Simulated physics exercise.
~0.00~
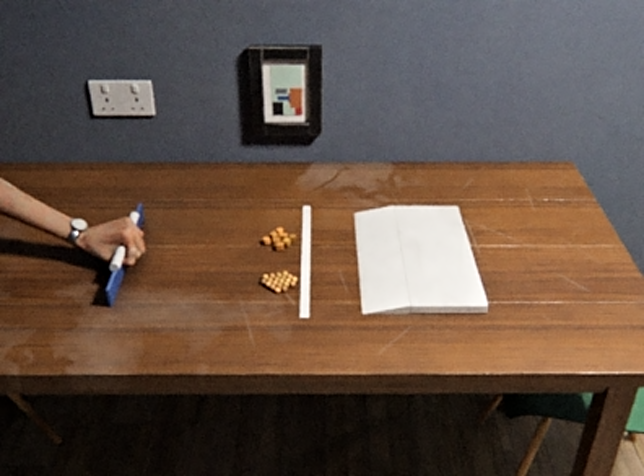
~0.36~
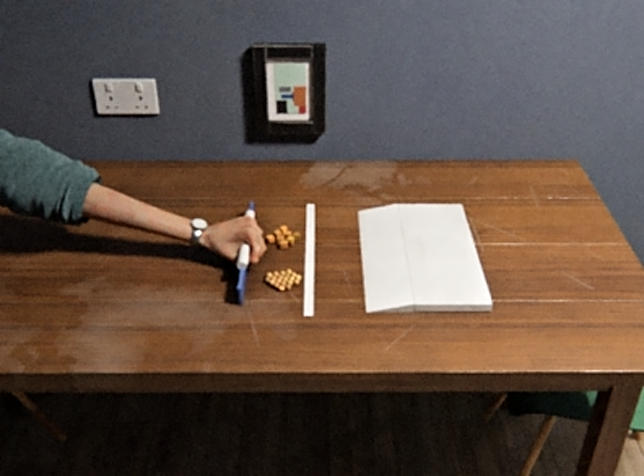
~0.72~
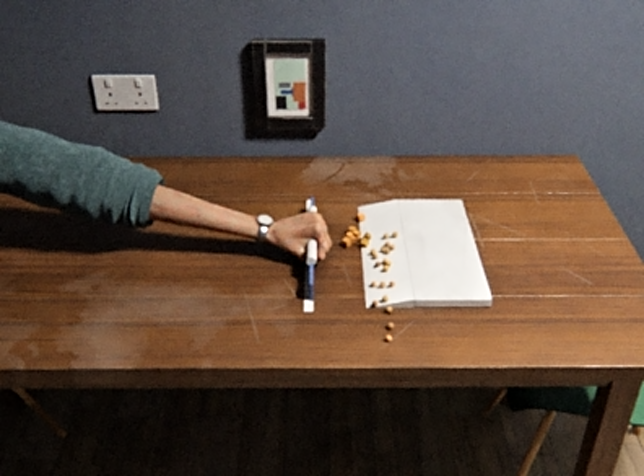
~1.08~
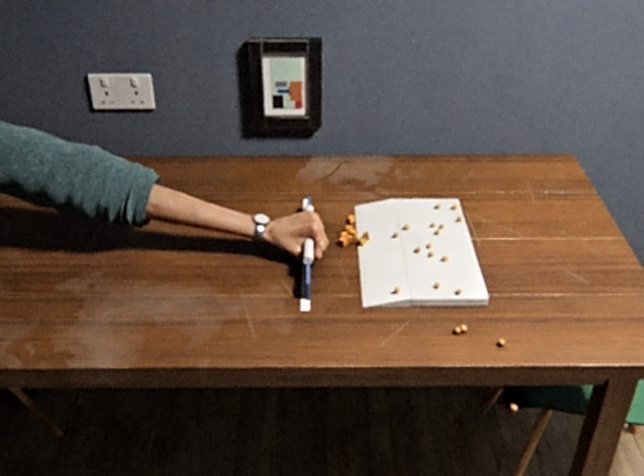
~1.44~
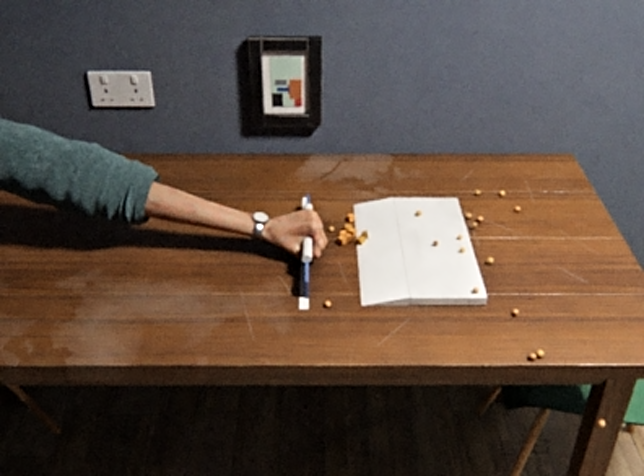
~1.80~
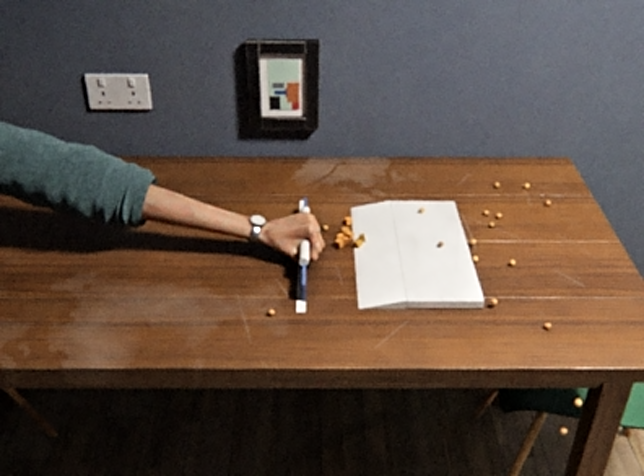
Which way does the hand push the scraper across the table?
The hand pushes the scraper to the right, until it reaches the strip of white tape.
